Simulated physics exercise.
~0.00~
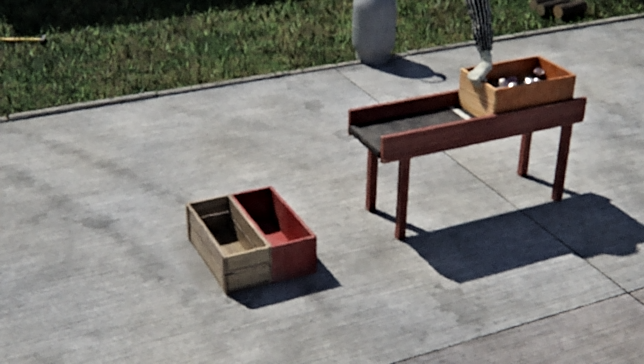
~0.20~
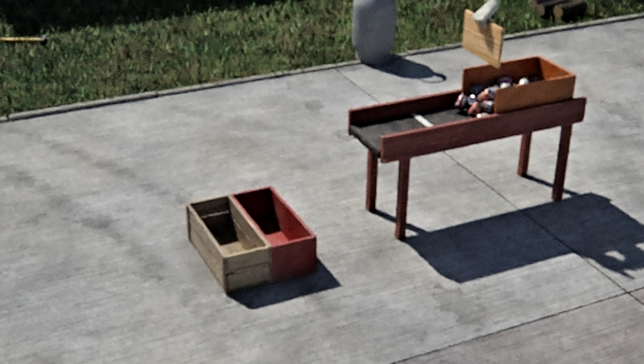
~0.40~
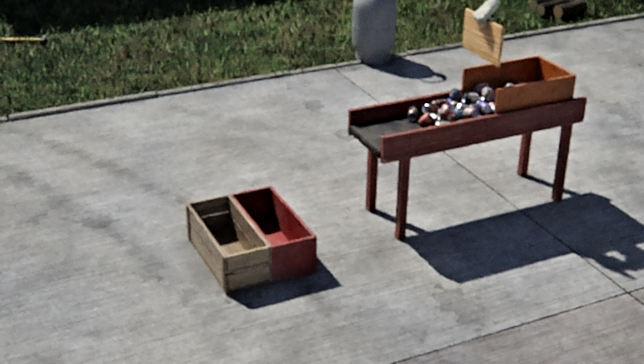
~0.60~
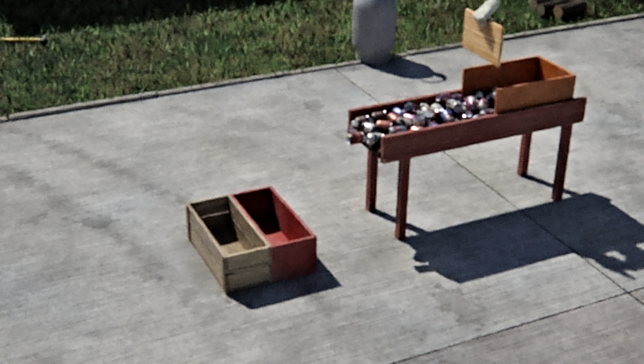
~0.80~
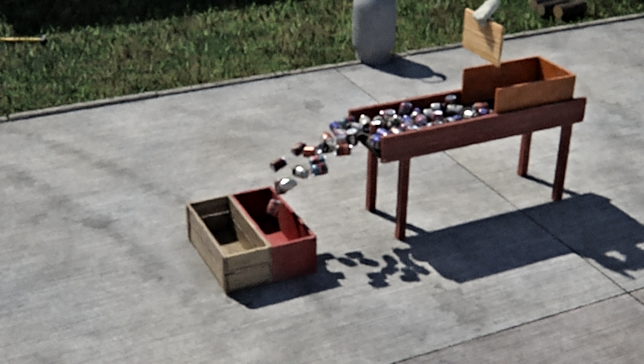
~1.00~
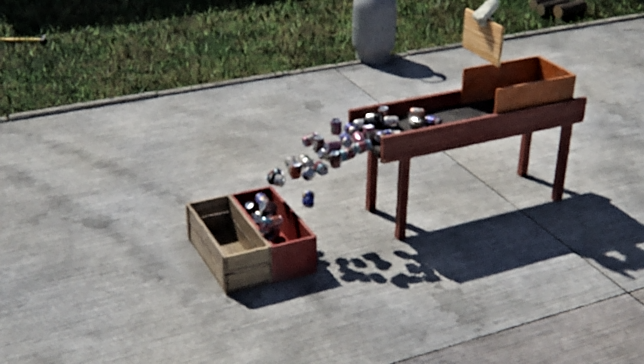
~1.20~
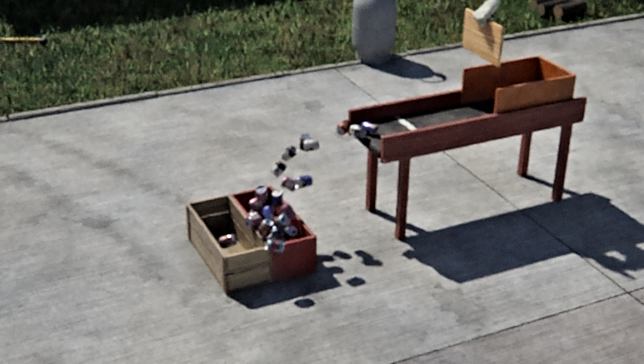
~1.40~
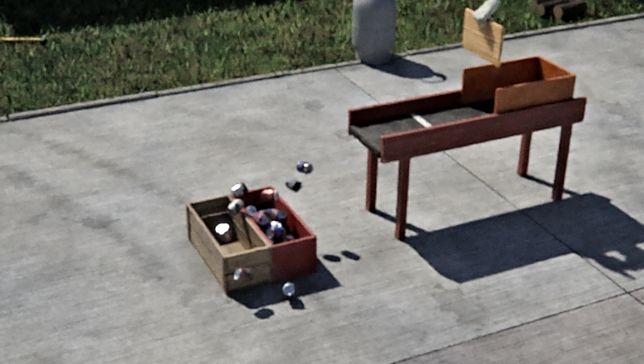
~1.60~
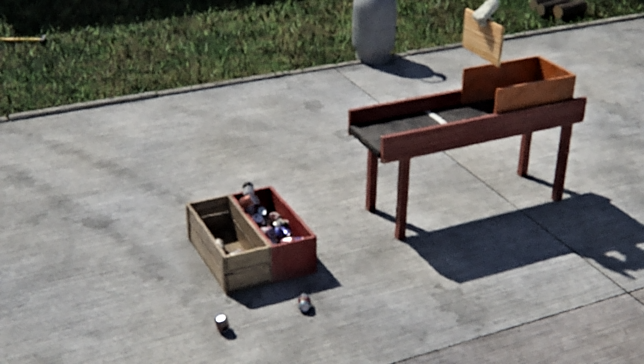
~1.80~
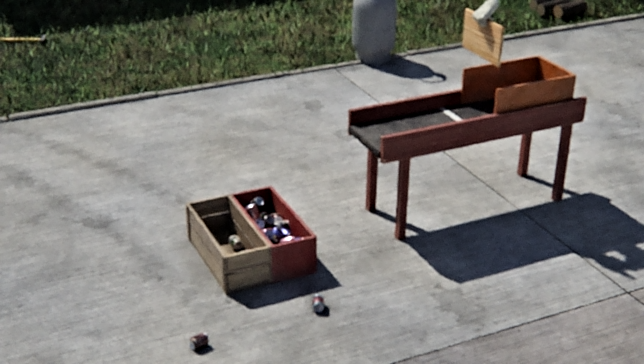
At the start, small cans sit in an orange box at the right end of a red-framed belt, above a red tote joined to a wooden one on the pavement. The gate lifts, and the cans spread leftward along the dark belt, past the open end of the box. They reach the left end and spill off in a thick stream, dropping toward the totes. The belt empties as the last cans fall, and a few bounce around the rims. Most finish in the red tote, a few lie in the wooden one, and two rest on the pavement.
